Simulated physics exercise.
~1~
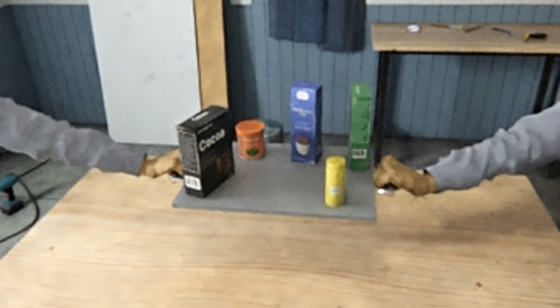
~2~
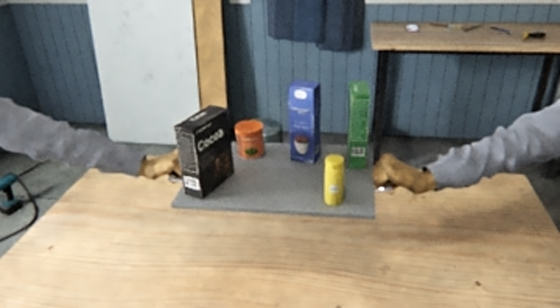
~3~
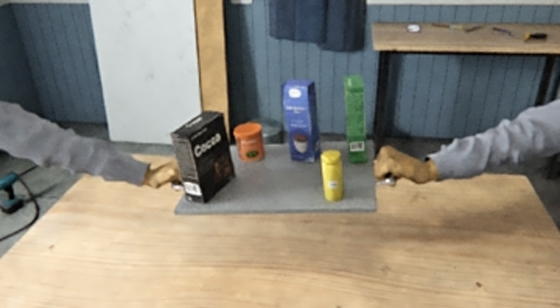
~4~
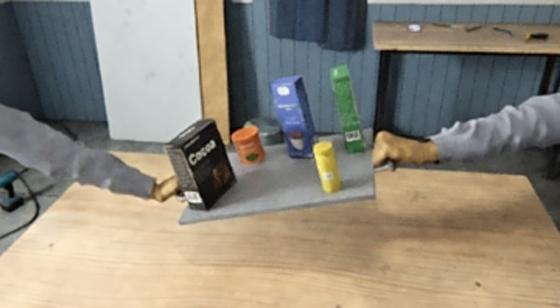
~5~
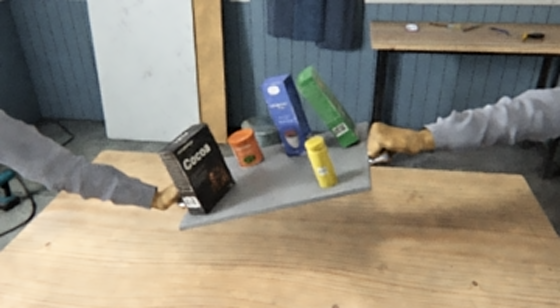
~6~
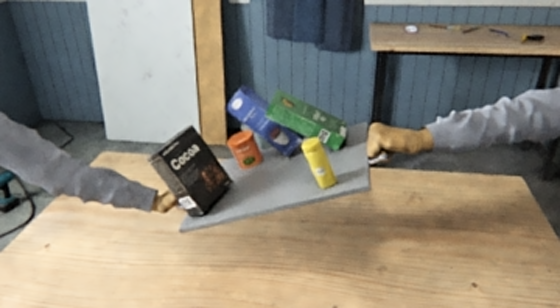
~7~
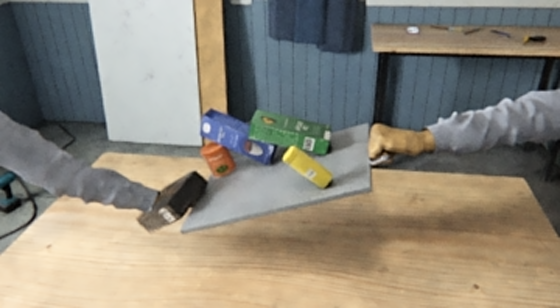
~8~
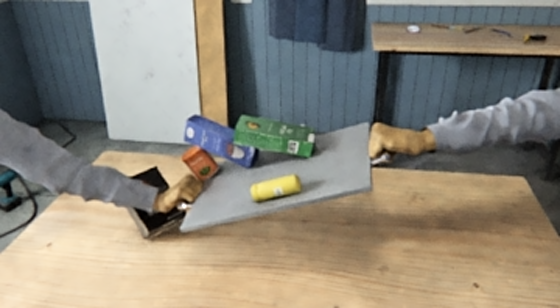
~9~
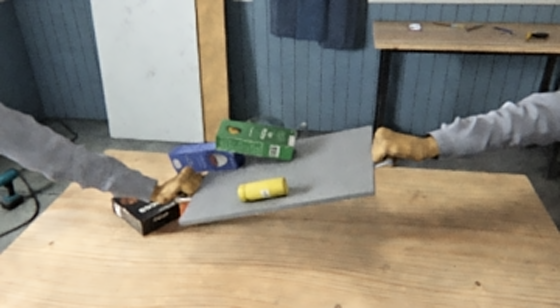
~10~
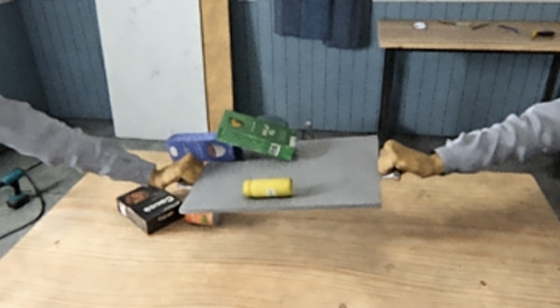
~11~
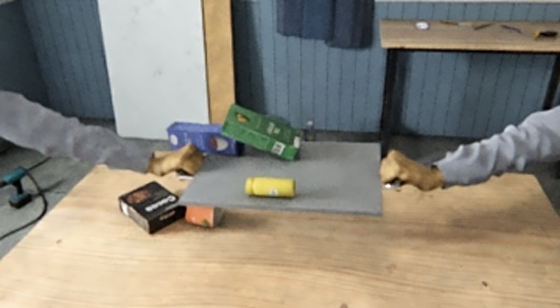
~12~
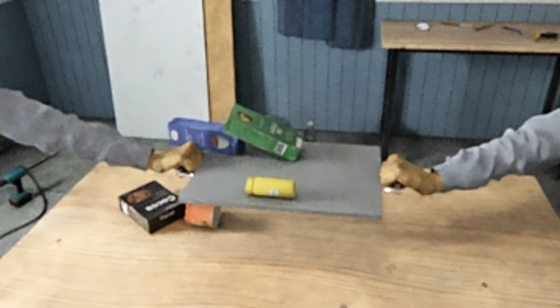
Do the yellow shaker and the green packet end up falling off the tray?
No, both stay on the tray. The yellow shaker ends up lying on its side, and the green packet ends up tipped over near the back left edge.
